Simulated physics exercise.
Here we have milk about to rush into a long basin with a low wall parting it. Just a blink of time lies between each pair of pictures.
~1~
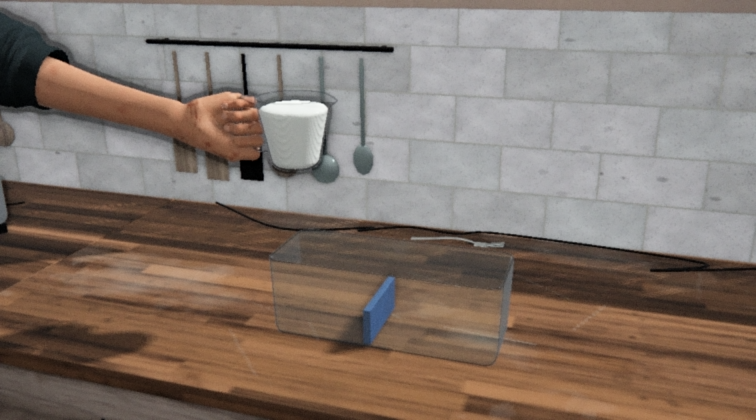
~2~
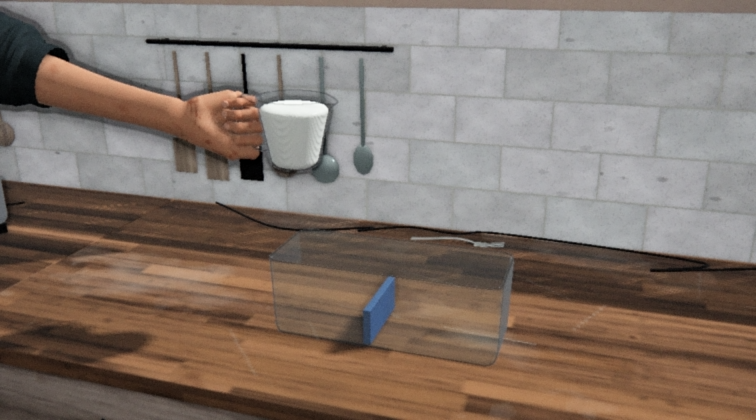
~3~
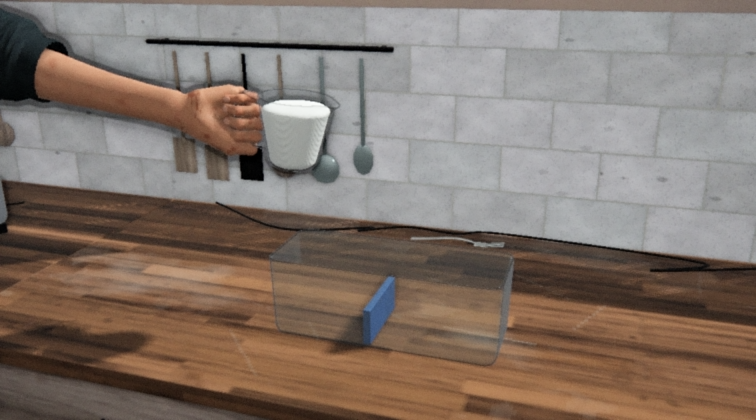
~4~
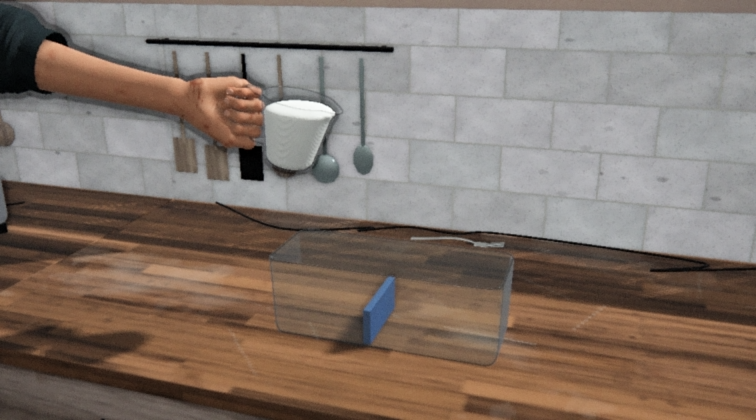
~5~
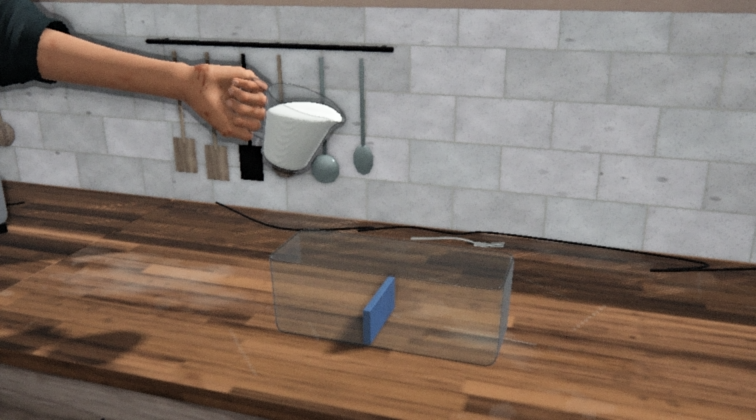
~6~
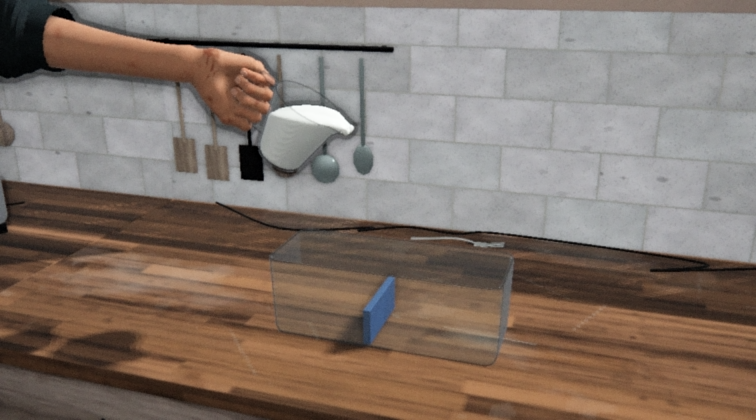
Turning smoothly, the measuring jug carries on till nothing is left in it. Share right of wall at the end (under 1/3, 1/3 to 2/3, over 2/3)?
1/3 to 2/3.
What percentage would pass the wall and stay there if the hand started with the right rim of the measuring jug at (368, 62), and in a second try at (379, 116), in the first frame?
The first gives 90 %, the second 95 %.
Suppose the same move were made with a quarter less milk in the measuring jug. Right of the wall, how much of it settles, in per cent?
Estimated share: Close to 25 per cent.
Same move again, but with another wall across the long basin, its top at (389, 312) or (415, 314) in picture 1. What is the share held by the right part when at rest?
First try close to 40 percent, second try close to 10 percent.
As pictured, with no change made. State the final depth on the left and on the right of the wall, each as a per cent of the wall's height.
Roughly 20 percent left, 20 percent right.
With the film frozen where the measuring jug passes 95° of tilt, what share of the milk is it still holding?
It still holds close to 40 per cent at that lean.
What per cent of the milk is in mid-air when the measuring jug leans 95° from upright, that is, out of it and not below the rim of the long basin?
That works out near 35 percent.
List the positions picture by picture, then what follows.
It leans 0°; its right rim is at (336, 101); the milk meets the walls at (265, 105) and (327, 109); the long basin's rim runs from (285, 244) to (508, 272); the wall's top is at (380, 294), in the first picture.
It leans 1°; its right rim is at (337, 102); the milk meets the walls at (265, 104) and (328, 110), in the second picture.
It leans 6°; its right rim is at (340, 106); the milk meets the walls at (267, 104) and (329, 110), in the third picture.
It leans 13°; its right rim is at (343, 112); the milk meets the walls at (270, 104) and (334, 113), in the fourth picture.
It leans 22°; its right rim is at (345, 121); the milk meets the walls at (273, 108) and (341, 117), in the fifth picture.
It leans 33°; its right rim is at (347, 132); the milk meets the walls at (273, 112) and (345, 124); 3 per cent is over the edge, in the sixth picture.
A moment on, the measuring jug is tipped on its side and 38 per cent is still to pour, 1 is left of the wall and 24 right of it.
Next, the measuring jug is tipped right over and 2 per cent is still to pour, 44 is left of the wall and 45 right of it.
Then the measuring jug is tipped right over and 0 per cent is still to pour, 52 is left of the wall and 45 right of it.
Later the measuring jug is tipped right over and 0 per cent is still to pour, 52 is left of the wall and 46 right of it.
In the end 52 per cent lies left of the wall, 46 right of it and 2 outside.
